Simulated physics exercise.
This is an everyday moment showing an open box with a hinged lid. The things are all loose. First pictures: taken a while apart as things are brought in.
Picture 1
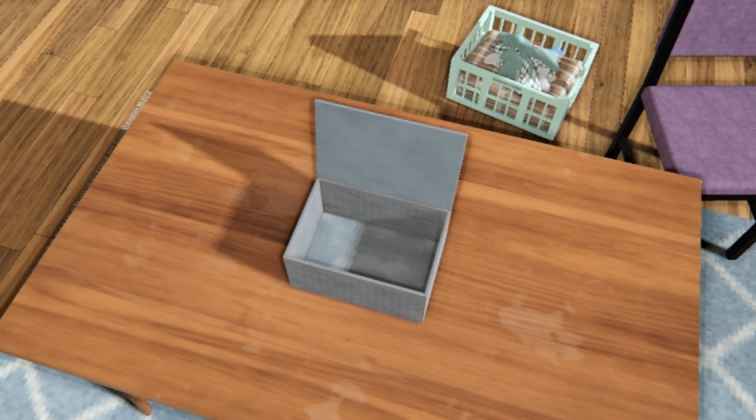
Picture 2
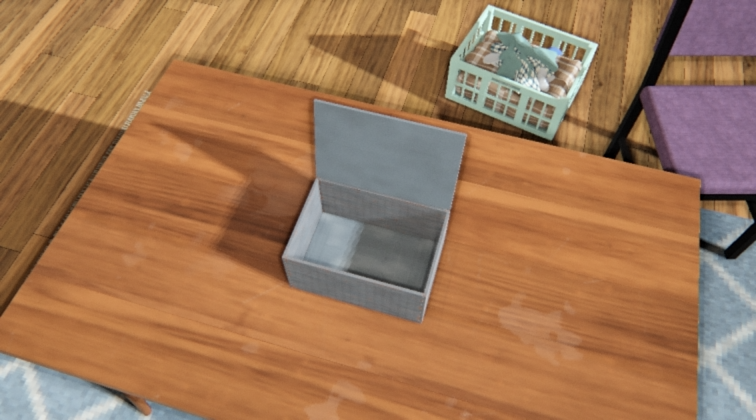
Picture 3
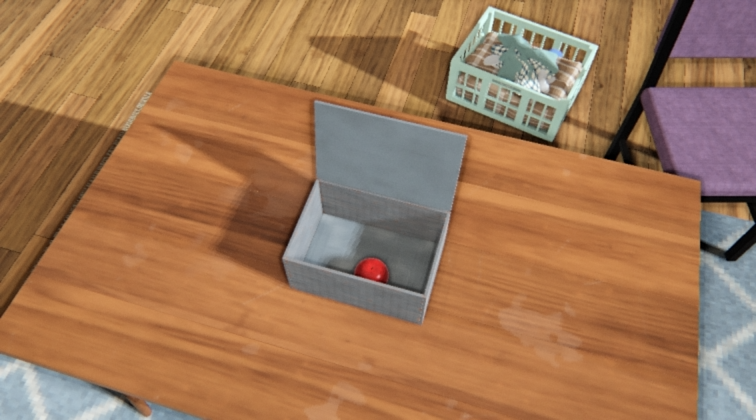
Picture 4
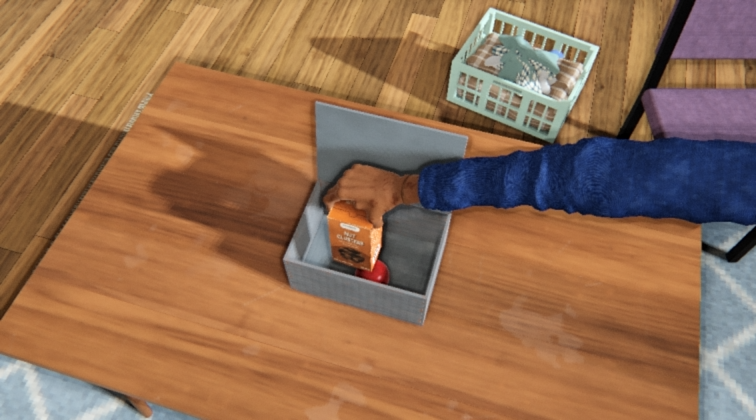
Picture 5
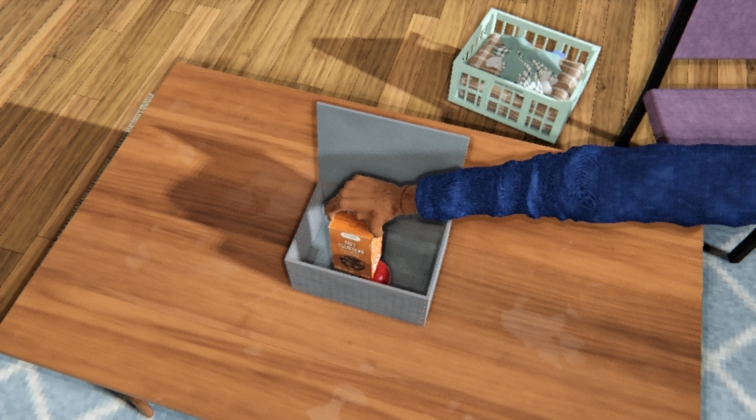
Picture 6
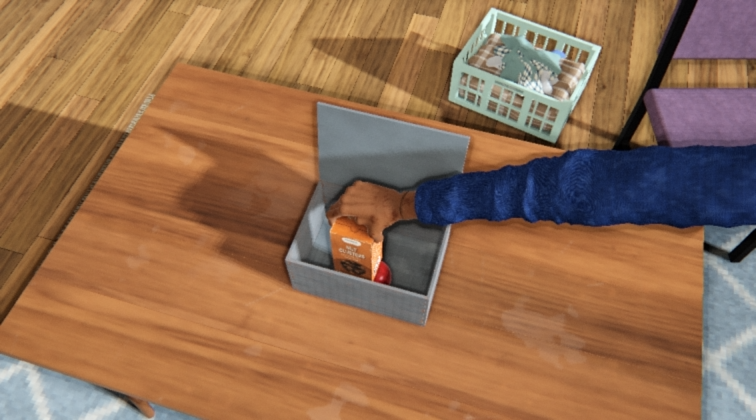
In an open gray box holding a red ball, a hand lowers an orange carton.
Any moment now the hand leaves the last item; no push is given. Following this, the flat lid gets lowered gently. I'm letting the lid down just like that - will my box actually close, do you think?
Turns out there's room for the lid.
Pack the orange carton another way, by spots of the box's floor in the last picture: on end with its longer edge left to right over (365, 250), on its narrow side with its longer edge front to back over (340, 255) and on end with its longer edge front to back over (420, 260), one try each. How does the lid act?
In the first case the lid stays propped open; in the second it comes down fully; in the third it stays propped open.
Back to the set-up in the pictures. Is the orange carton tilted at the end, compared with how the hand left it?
Result: The orange carton leans over.
Then, 0.60 s later than the last frame, orange carton on its side near (348, 263); red apple moved about its own width.
Then, 1.70 s later than the last frame, lid 50° above the rim; orange carton on its side near (348, 263); red apple moved about its own width.
When it is over, lid shut; lying over in the box, orange carton; moved from the start, red apple. End places, in pixels of the last picture, orange carton near (348, 263).
